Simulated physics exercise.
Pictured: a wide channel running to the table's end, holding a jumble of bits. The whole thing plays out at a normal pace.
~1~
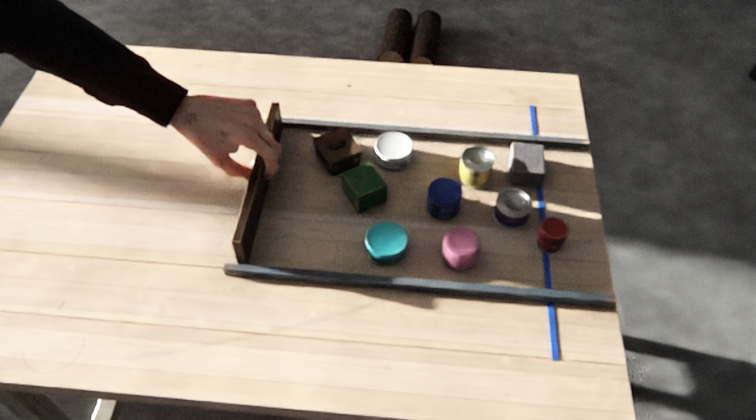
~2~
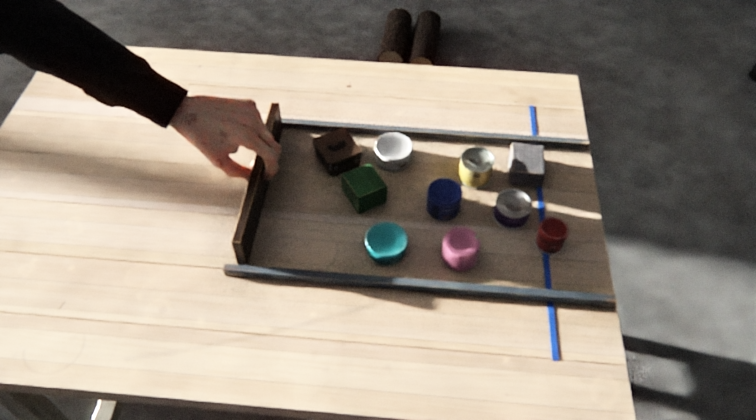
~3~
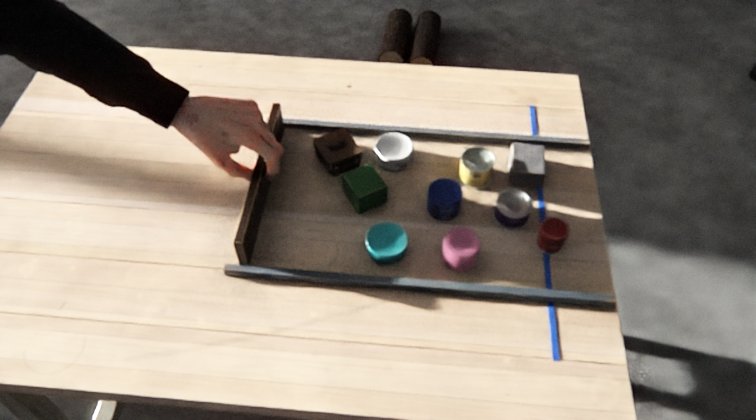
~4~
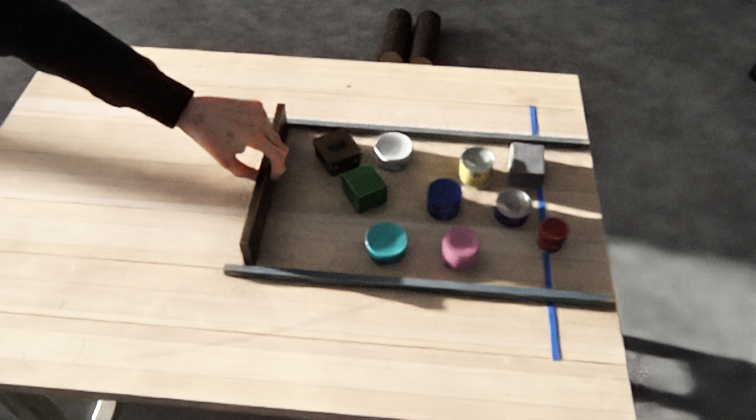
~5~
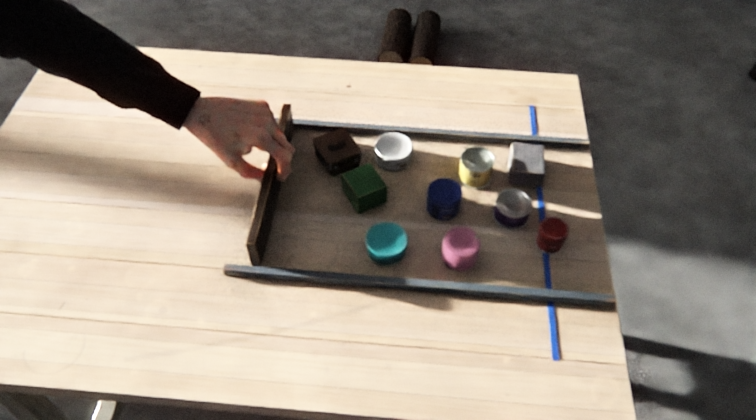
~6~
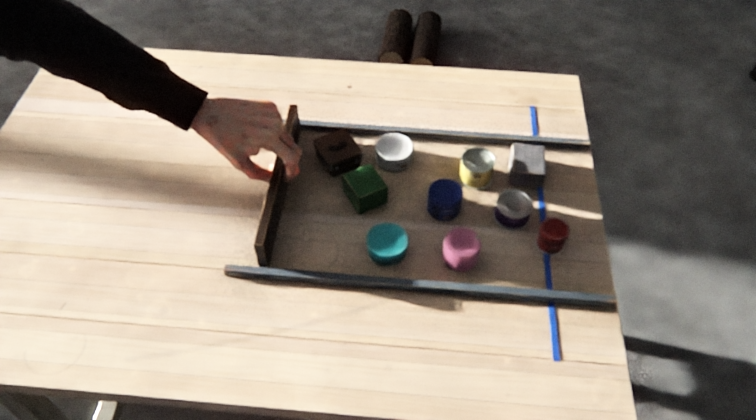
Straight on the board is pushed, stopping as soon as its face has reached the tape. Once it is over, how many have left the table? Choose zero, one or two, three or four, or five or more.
One or two of them have left the table.
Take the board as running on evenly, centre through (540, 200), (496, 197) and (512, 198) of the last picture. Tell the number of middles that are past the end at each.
Respectively 2, 0 and 1.
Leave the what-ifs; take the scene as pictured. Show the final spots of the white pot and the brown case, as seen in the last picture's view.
The white pot finishes at (594, 161); the brown case finishes at (559, 176).
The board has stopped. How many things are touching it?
Contact count: 3.
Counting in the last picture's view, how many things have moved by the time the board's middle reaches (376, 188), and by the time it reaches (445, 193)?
Answer - first 4, then 9.
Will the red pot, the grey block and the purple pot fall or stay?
Red pot: Still up; grey block: Down; purple pot: Down.
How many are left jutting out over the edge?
That adds up to 4.
Early on, none off yet; red pot at rest near (552, 236); grey block at rest near (527, 165); purple pot at rest near (513, 210).
A while later, none off yet; red pot at rest near (552, 236); grey block at rest near (537, 167); purple pot moving near (516, 210).
Further along, none off yet; red pot travelled about its own width near (573, 239); grey block travelled about its own width near (589, 170); purple pot travelled well along near (587, 219).
Finally, the number that fall off is one or two; lost, purple pot and grey block.
